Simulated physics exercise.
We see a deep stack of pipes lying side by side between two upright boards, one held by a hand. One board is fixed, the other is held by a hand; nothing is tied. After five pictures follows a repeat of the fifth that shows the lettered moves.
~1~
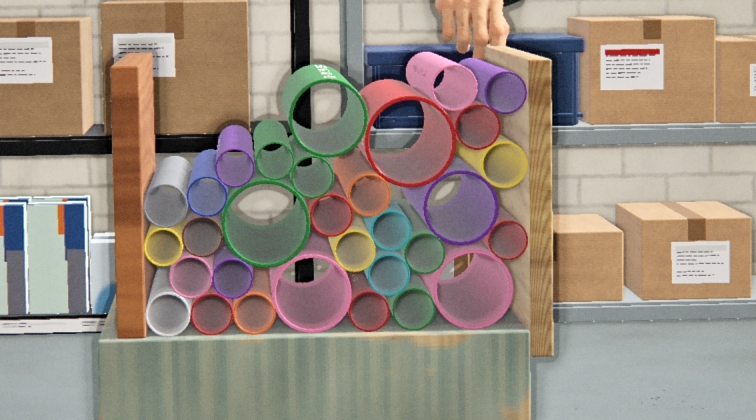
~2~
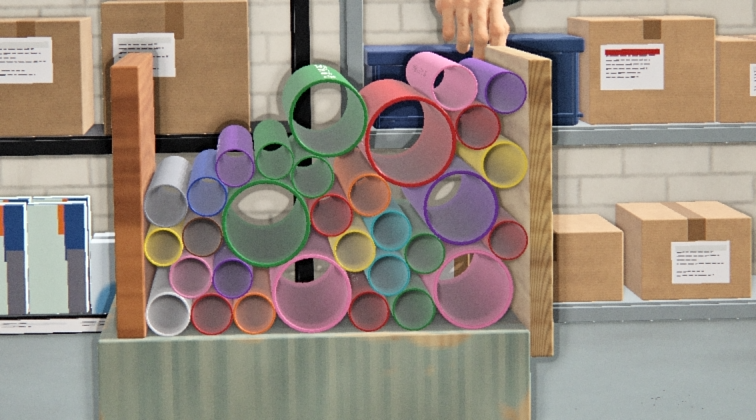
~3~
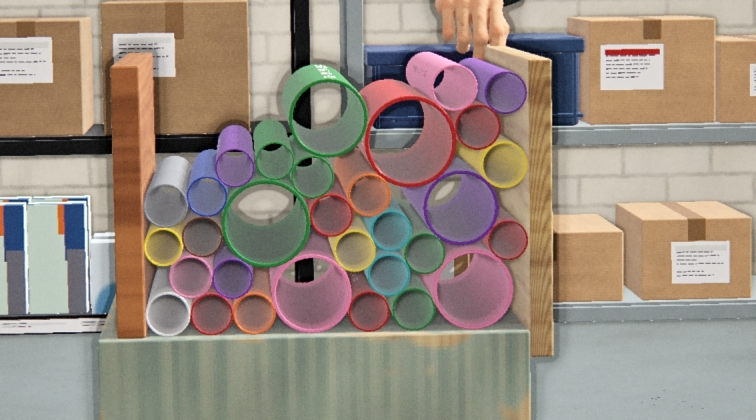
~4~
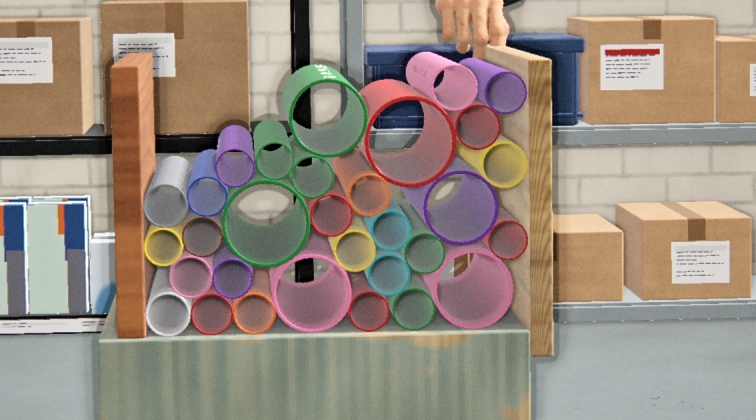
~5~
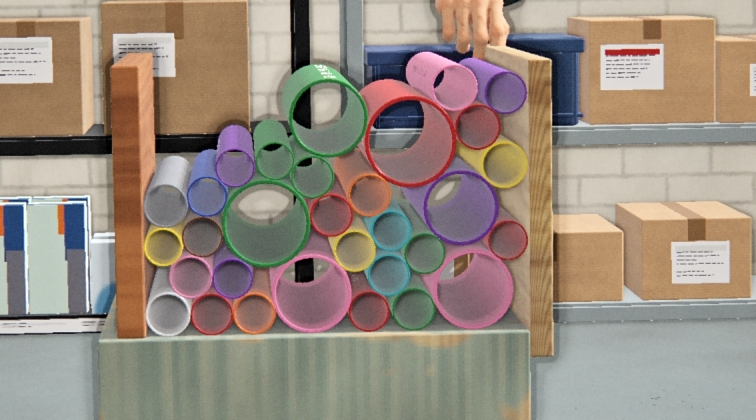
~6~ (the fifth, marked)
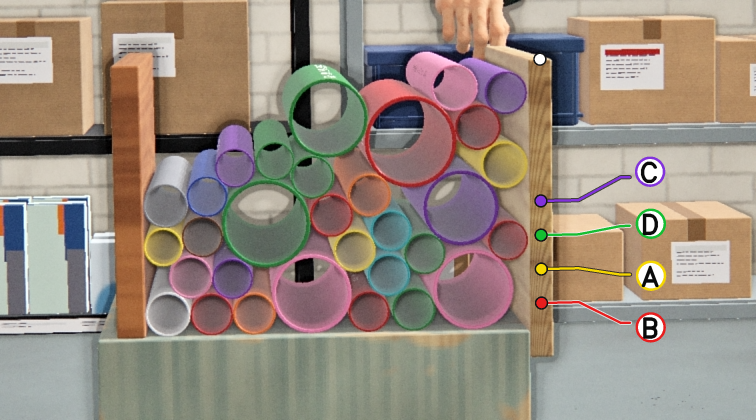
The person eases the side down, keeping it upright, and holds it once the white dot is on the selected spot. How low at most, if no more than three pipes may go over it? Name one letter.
No lower than C.
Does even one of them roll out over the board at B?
Yes.
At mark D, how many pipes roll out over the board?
At D the number is four.
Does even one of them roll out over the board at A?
Yes.
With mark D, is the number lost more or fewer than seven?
It loses fewer than seven.
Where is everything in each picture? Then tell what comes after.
The first picture shows a brown pipe (202, 237); a green pipe (328, 118); a pink pipe (454, 88).
The second picture shows a pink pipe (454, 88); side board (512, 187).
The third picture shows a white pipe (168, 314); a green pipe (414, 309).
The fourth picture shows a yellow pipe (355, 251); a green pipe (266, 223).
The fifth picture shows a brown pipe (202, 237); a green pipe (328, 118); a pink pipe (454, 88).
On the marked copy, A at (541, 269); B at (541, 303); C at (541, 200); D at (541, 235); the white dot at (540, 59).
Following C. Soon after the start, top of the board (528, 126).
Later, top of the board (528, 200).
In the end, top of the board (528, 201), one out over the board.
As for the rest, A four out over the board; B more than three out over the board; D four out over the board.
